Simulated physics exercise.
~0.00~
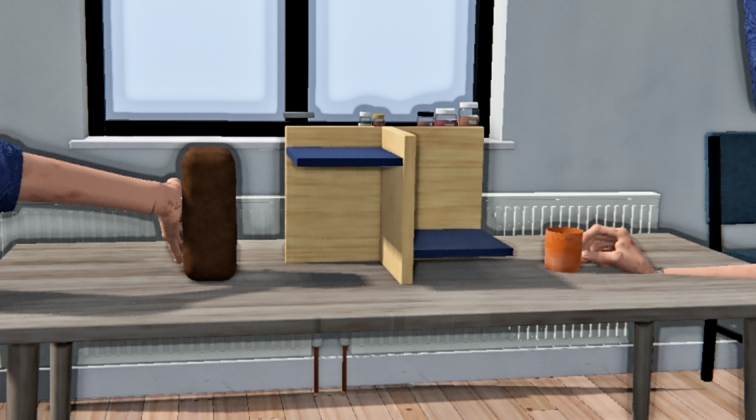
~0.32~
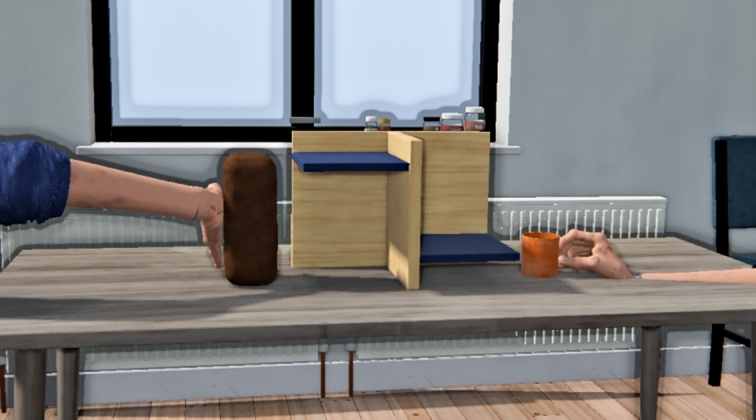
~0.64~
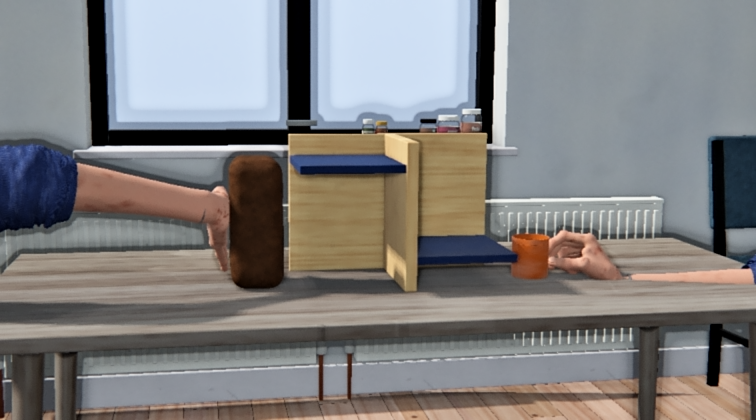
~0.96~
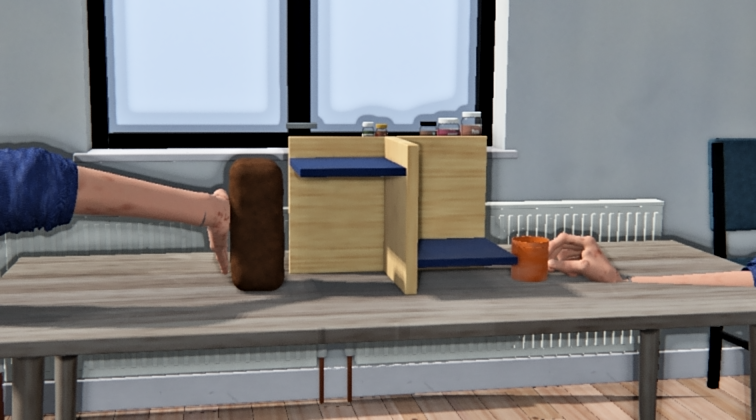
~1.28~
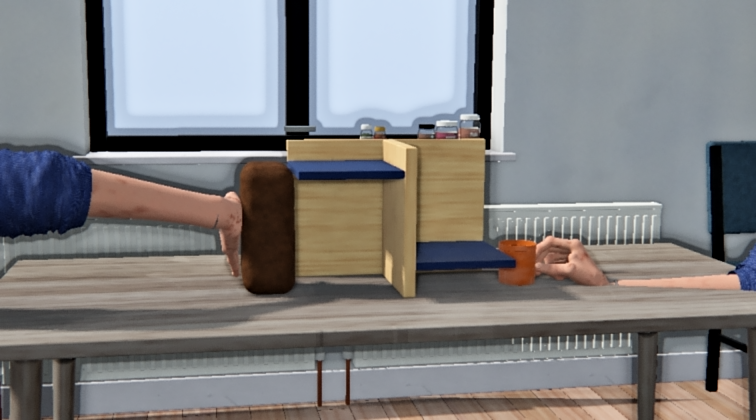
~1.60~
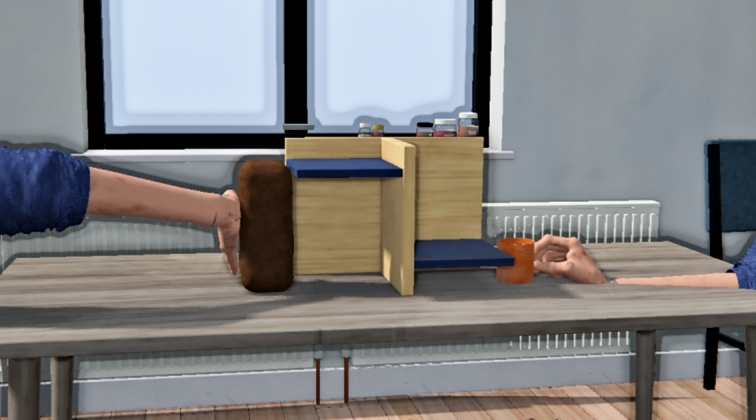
Two hands slid things along a grey table toward a low wooden rack with blue shelves, a tall brown loaf moving right and an orange mug moving left, until both came to rest at the rack's sides.
